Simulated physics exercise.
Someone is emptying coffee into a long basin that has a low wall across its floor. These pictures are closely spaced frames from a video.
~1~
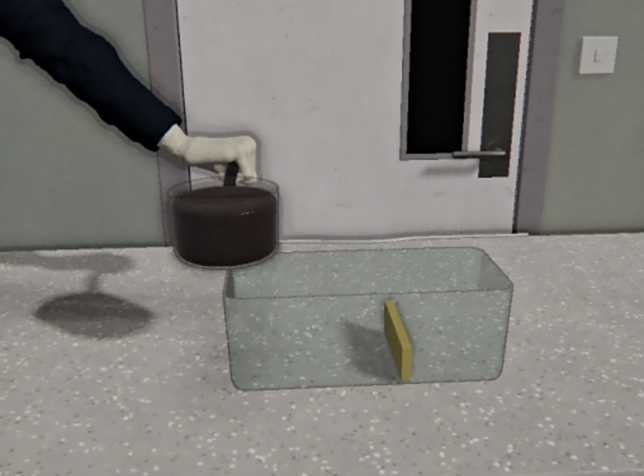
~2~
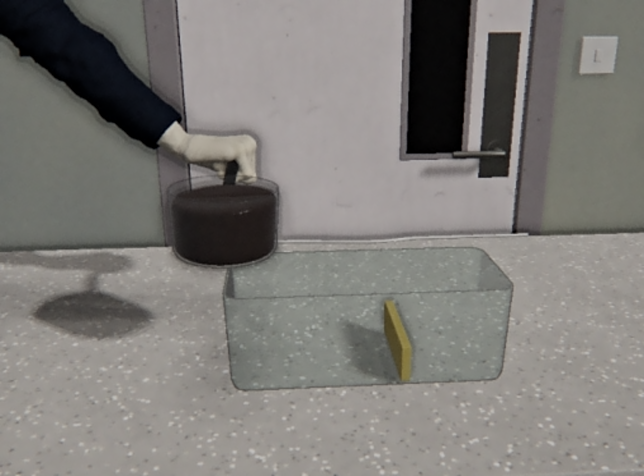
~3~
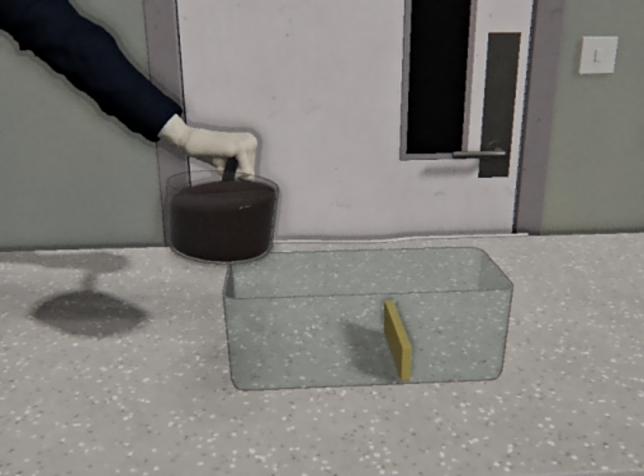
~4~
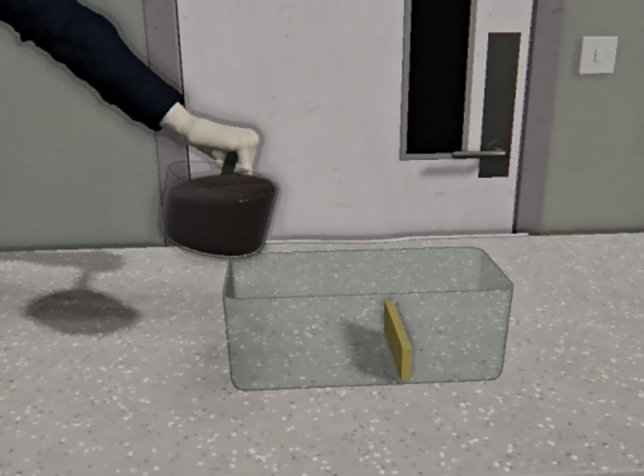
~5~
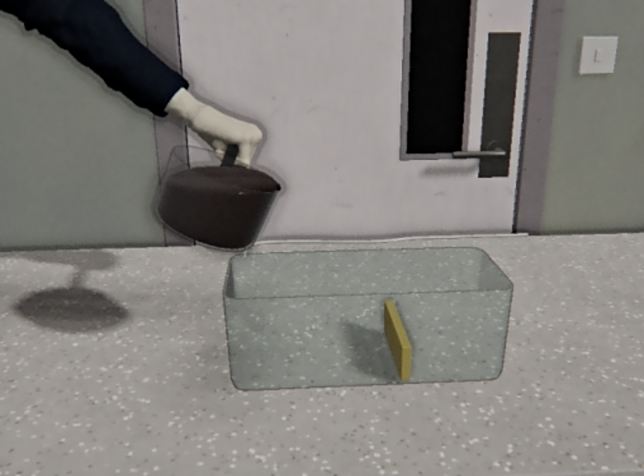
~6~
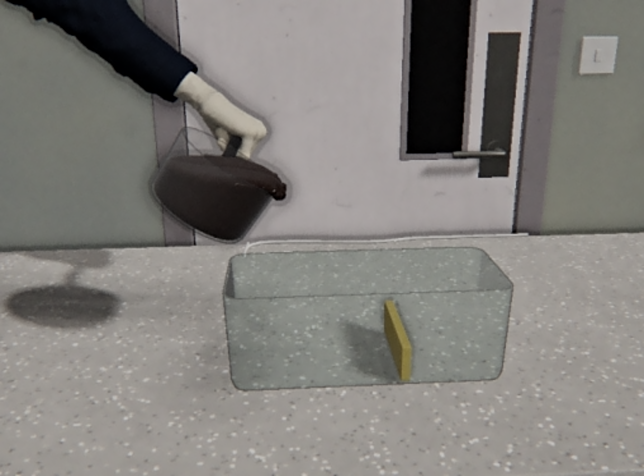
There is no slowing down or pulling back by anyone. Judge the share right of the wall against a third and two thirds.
The share that settles right of the wall is smaller than one third, as I see it.
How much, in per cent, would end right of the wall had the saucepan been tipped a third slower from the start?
I'd say close to 5 %.
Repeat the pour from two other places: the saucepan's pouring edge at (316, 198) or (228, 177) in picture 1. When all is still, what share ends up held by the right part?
Estimate, first then second: 55 per cent and 10 per cent.
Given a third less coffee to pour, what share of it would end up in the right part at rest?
Near 5 parts in a hundred.
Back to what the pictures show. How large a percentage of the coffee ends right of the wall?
Around 10 %.
A moment on, the saucepan is tipped right over and 39 per cent is still to pour, 12 is left of the wall and 0 right of it.
Next, the saucepan is tipped right over and 3 per cent is still to pour, 73 is left of the wall and 12 right of it.
Then the saucepan is tipped right over and 0 per cent is still to pour, 69 is left of the wall and 10 right of it.
Later the saucepan is tipped right over and 0 per cent is still to pour, 82 is left of the wall and 11 right of it.
At rest 82 per cent lies left of the wall, 12 right of it and 6 outside.
